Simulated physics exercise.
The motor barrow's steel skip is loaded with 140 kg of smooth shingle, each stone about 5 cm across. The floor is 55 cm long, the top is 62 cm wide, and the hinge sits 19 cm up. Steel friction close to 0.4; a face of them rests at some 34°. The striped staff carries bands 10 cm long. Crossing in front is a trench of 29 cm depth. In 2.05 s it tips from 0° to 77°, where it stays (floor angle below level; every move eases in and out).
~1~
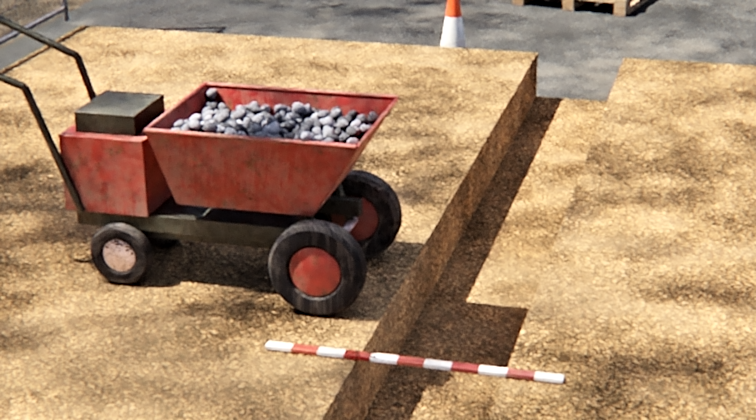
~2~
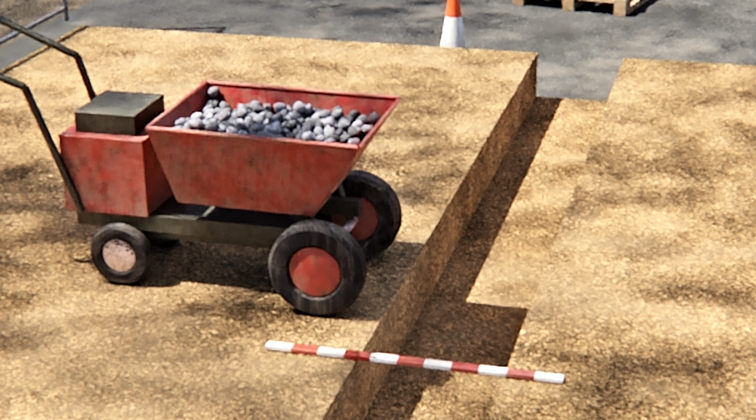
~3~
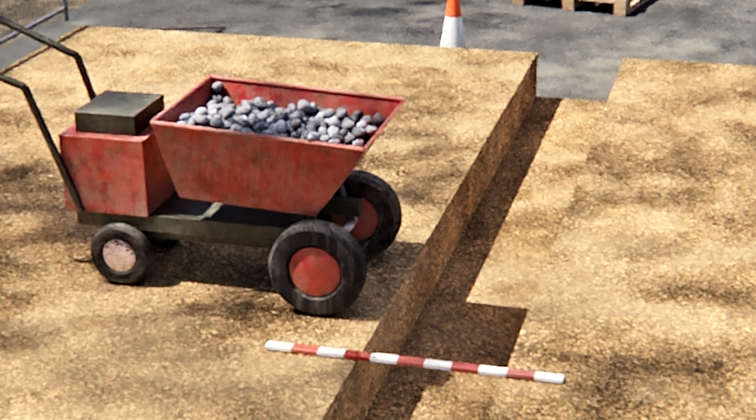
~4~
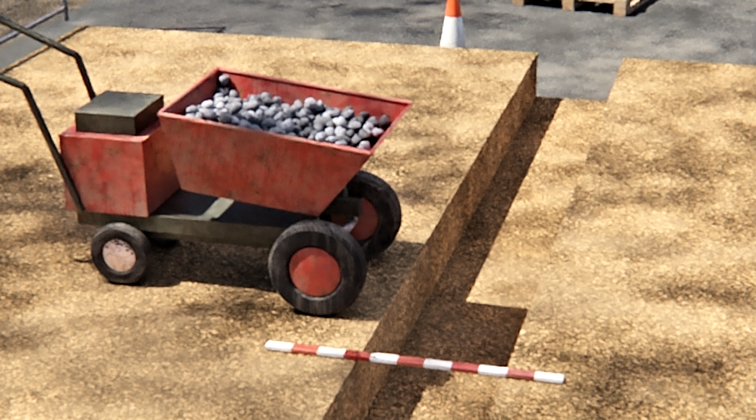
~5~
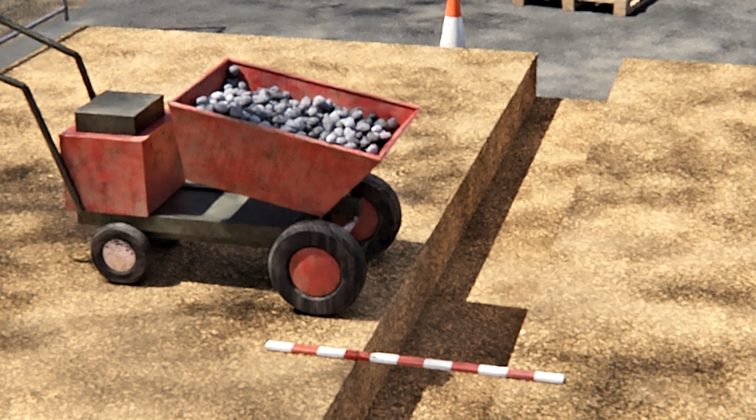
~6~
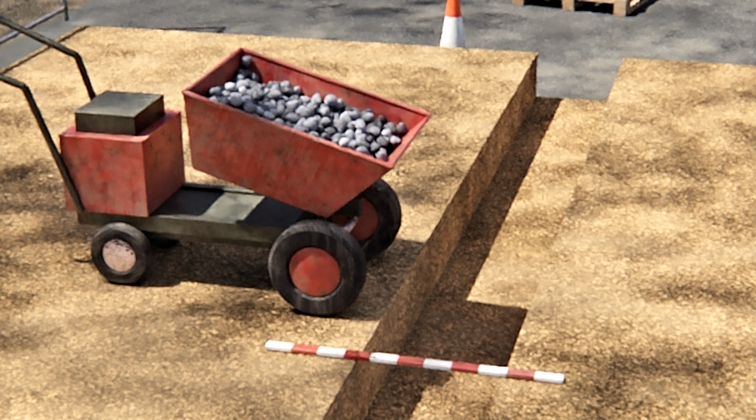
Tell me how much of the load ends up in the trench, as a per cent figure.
Some 78 per cent ends up in the trench.
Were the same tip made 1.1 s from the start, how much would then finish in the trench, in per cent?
Estimate: About 70 %.
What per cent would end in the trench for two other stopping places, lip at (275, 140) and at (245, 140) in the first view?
It comes to about 100 and 90 in a hundred.
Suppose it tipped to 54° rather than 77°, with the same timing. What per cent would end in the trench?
Roughly 40 percent.
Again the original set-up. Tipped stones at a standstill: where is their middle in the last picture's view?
Around (502, 343).
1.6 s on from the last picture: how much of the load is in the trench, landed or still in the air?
By that point it's something like 50 in a hundred.
Then, 0.9 s after the last picture the floor is at 65°, 93 % in the skip, 7 % in the trench; the foremost stones are at (520, 283).
Then, 1.6 s after the last picture the floor is at 77°, 30 % in the skip, 50 % in the trench, 20 % past the trench; the foremost stones are at (679, 309).
Then, 1.9 s after the last picture the floor is at 77°, 11 % in the skip, 66 % in the trench, 22 % past the trench; the foremost stones are at (728, 320).
Then, 3.8 s after the last picture the floor is at 77°, 0 % in the skip, 78 % in the trench, 22 % past the trench; the foremost stones are at (737, 322).
